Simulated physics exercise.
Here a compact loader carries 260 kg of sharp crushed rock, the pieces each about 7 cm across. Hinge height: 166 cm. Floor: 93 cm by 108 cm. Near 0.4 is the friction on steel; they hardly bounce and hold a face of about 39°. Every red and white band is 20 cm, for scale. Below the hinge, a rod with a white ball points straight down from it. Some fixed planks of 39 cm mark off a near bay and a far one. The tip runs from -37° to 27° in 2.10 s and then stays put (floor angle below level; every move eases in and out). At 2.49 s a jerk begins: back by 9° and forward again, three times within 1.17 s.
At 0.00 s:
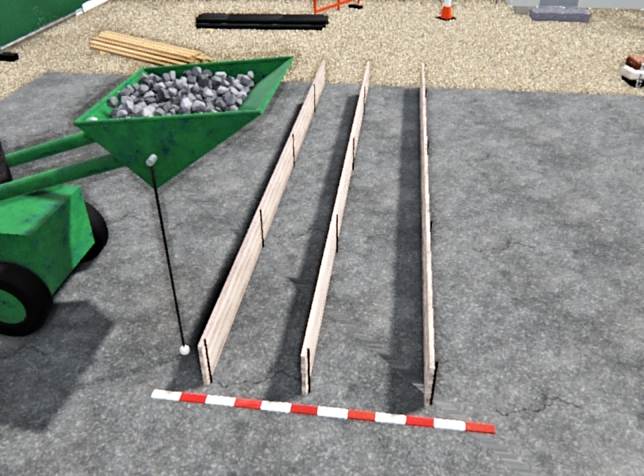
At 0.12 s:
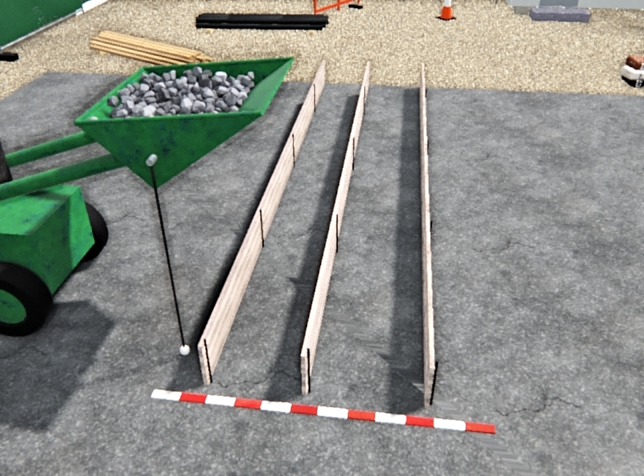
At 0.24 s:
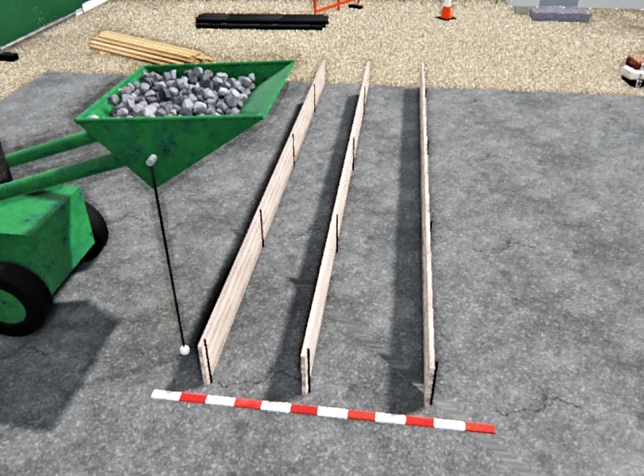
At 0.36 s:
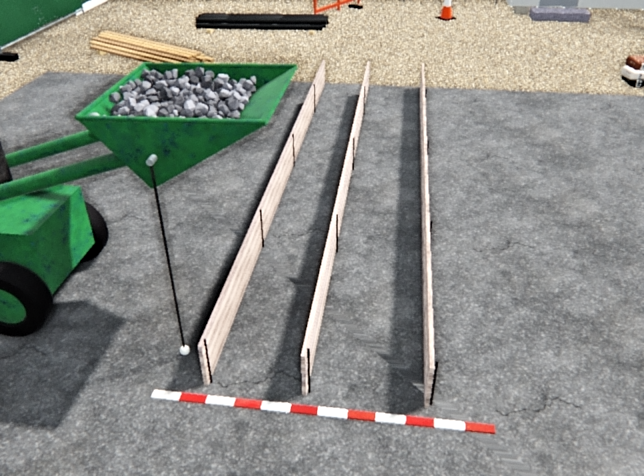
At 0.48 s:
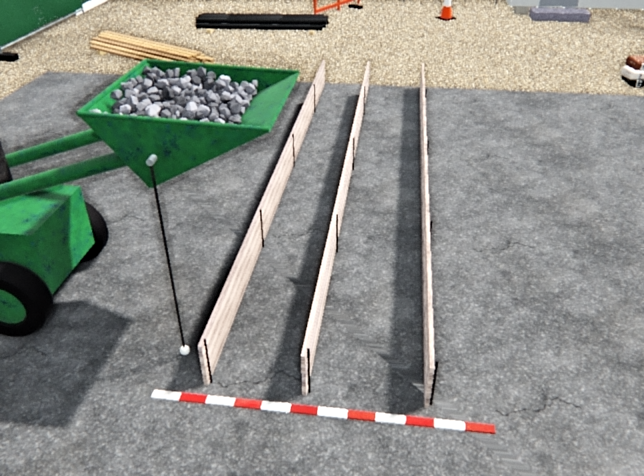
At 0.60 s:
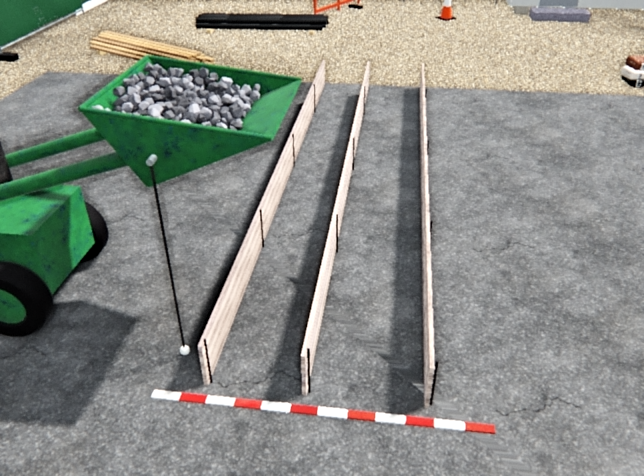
On a paved yard, a green loader's bucket of grey stones slowly tilts forward slightly.
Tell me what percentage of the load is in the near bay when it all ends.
I would put it at 30 %.
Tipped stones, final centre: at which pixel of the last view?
I'd put it close to (351, 316).
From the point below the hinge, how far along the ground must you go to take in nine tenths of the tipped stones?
I'd put it at about 160 cm.
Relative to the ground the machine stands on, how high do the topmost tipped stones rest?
Around 22 cm above it, I'd say.
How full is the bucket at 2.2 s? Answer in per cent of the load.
Roughly 85 per cent is still inside.
After 1.6 s the floor is at 17°; 100 % in the bucket; the foremost stones are at (250, 156).
After 2.2 s the floor is at 27°; 86 % in the bucket, 13 % in the near bay; the foremost stones are at (306, 240).
After 4.1 s the floor is at 27°; 0 % in the bucket, 28 % in the near bay, 72 % in the far bay; the foremost stones are at (419, 326).
After 6.7 s the floor is at 27°; 0 % in the bucket, 28 % in the near bay, 72 % in the far bay; the foremost stones are at (419, 326).
